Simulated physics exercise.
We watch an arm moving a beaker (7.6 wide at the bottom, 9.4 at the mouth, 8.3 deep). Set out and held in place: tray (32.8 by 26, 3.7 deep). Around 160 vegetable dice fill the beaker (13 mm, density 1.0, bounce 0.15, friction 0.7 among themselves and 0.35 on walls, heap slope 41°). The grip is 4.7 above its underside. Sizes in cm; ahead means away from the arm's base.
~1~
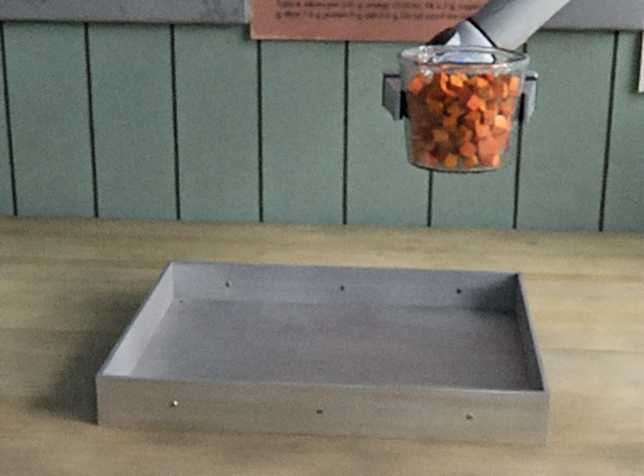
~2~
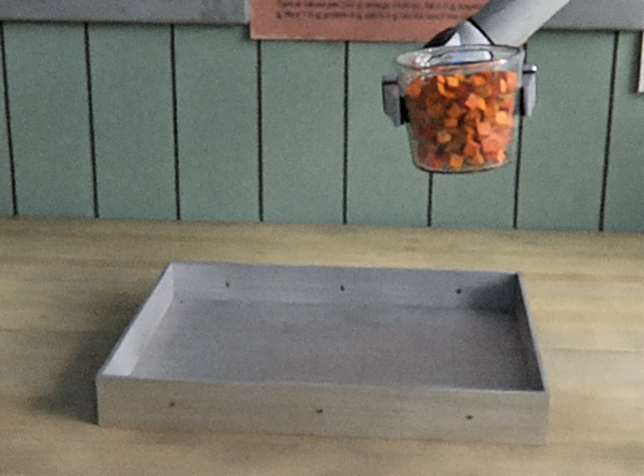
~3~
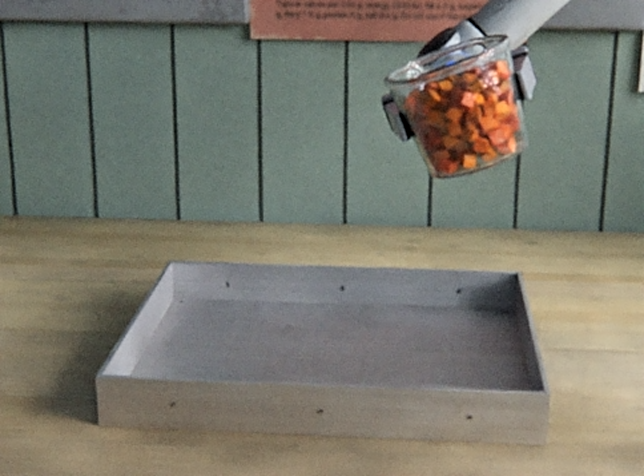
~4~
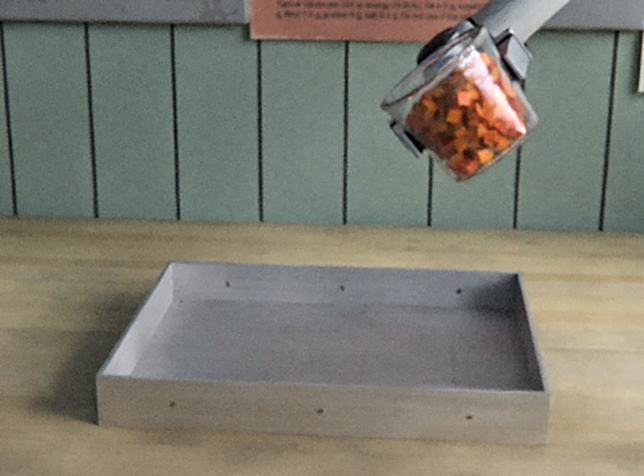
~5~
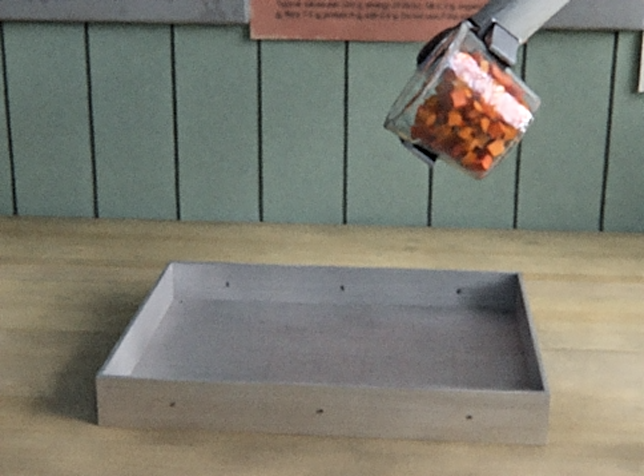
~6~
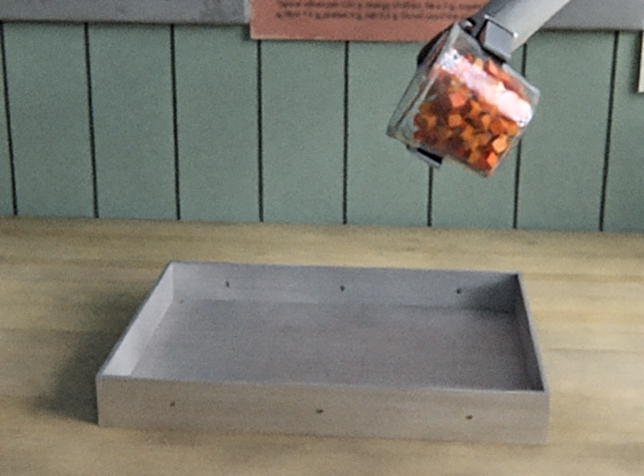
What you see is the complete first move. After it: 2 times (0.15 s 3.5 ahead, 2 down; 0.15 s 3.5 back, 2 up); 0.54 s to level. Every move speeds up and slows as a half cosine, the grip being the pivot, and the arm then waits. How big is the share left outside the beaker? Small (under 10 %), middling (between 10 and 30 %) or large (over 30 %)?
Outside the beaker the share is small, under 10 %.
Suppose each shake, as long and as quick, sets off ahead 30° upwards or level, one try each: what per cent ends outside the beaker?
About 25 and 15 per cent.
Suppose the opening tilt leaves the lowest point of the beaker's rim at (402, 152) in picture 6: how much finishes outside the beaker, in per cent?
About 40 per cent.
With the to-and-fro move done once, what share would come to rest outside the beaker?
In that case some 5 per cent.
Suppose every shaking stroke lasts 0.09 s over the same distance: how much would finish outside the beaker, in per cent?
In that case some 15 per cent.
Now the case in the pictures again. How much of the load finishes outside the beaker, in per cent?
Some 5 per cent.
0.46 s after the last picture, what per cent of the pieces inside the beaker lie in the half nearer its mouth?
Some 50 per cent.
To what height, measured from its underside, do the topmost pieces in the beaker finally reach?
Some 8.5 cm.
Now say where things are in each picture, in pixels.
In the first picture, beaker middle at (461, 111), level; upper third of the load around (460, 87), from x 415 to 510, top at y 75; 157 in the beaker.
In the second picture, beaker middle at (462, 111), tilted 6° forward; upper third of the load around (467, 89), from x 415 to 505, top at y 70.
In the third picture, beaker middle at (463, 110), tilted 21° forward; upper third of the load around (469, 90), from x 410 to 515, top at y 65.
In the fourth picture, beaker middle at (465, 109), tilted 39° forward; upper third of the load around (471, 87), from x 410 to 515, top at y 60.
In the fifth picture, beaker middle at (467, 108), tilted 54° forward; upper third of the load around (470, 84), from x 415 to 520, top at y 55.
In the sixth picture, beaker middle at (467, 108), tilted 60° forward; upper third of the load around (471, 84), from x 420 to 520, top at y 60; 157 in the beaker.
Then, 0.46 s later, tilted 60° forward, highest piece 23 above the table; 151 in the beaker, 5 in the tray, 1 in flight or on a rim.
Then, 0.91 s later, tilted 23° forward, highest piece 25 above the table; 148 in the beaker, 9 in the tray.
Then, 1.34 s later, level, highest piece 27 above the table; 148 in the beaker, 9 in the tray.
Then, 2.39 s later, level, highest piece 27 above the table; 148 in the beaker, 9 in the tray.
At rest, 148 in the beaker, 9 in the tray. That is 6 % outside the beaker.
